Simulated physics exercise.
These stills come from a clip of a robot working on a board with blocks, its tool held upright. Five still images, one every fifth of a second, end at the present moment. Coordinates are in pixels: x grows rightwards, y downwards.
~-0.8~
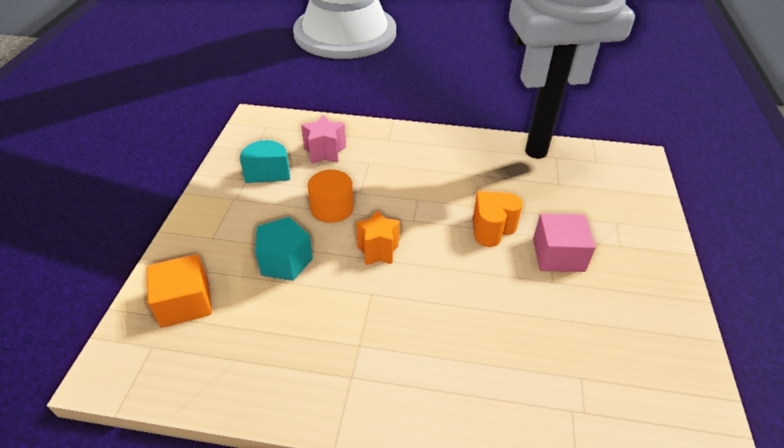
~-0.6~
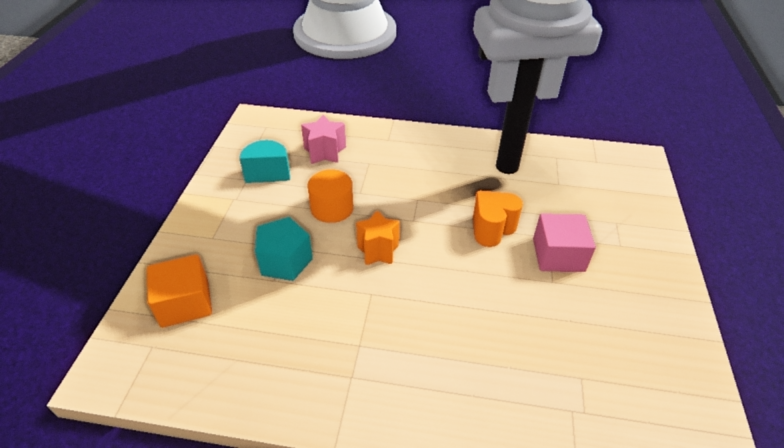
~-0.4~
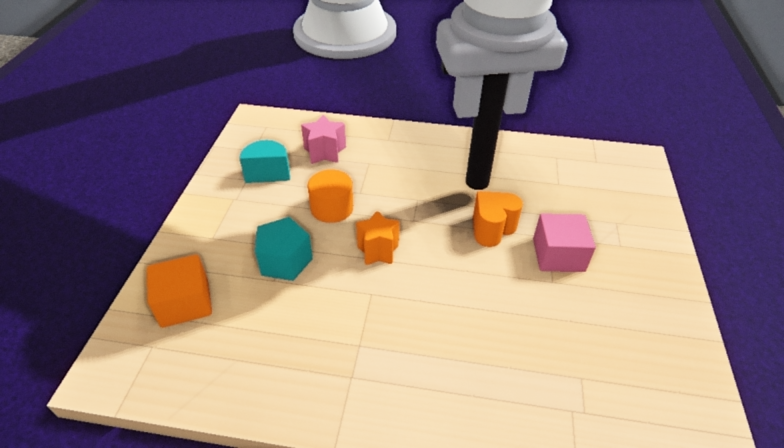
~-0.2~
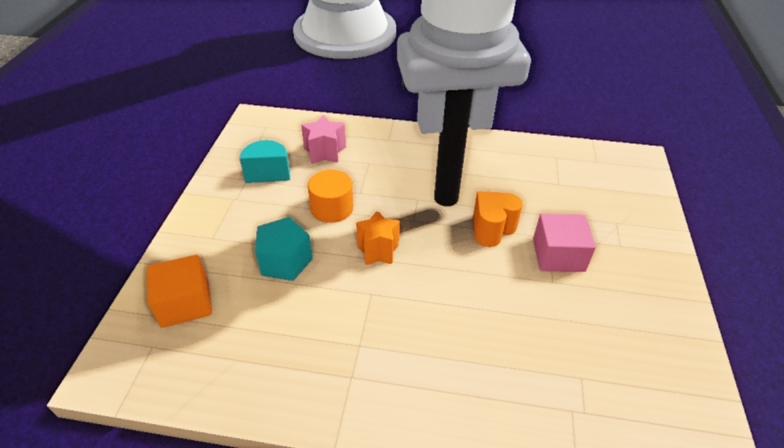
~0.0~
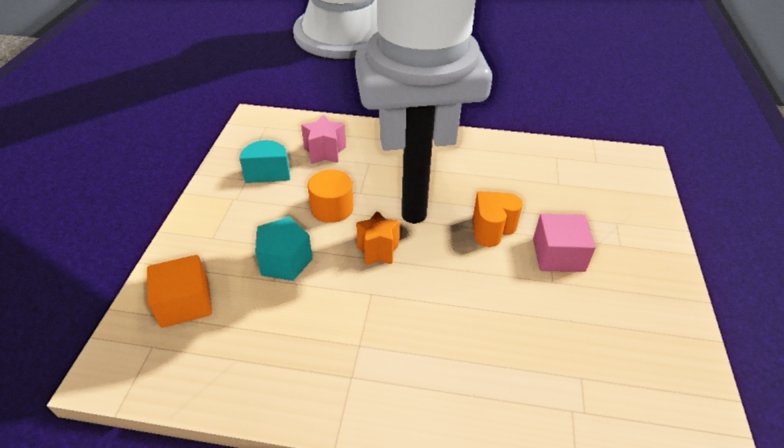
Robot arm with a black rod moving left and nearer across a wooden board, passing among colourful blocks that stay still.
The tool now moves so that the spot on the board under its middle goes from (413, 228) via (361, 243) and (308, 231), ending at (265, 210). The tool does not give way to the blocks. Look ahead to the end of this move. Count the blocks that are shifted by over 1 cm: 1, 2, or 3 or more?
One moves.
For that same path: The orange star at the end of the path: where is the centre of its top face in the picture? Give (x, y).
About (353, 240).
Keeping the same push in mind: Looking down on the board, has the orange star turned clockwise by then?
No, I don't think so.
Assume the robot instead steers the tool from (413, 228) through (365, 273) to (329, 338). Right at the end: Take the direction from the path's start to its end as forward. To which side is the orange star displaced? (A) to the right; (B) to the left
My pick is A.
On the path given first. One third of the way, tool (359, 231); orange star (356, 240), turned 30° anticlockwise.
Two thirds of the way, tool (305, 218); orange star (353, 240), turned 45° anticlockwise.
At the end, tool (263, 197); turquoise five-sided block unmoved; orange star (353, 240), turned 45° anticlockwise.
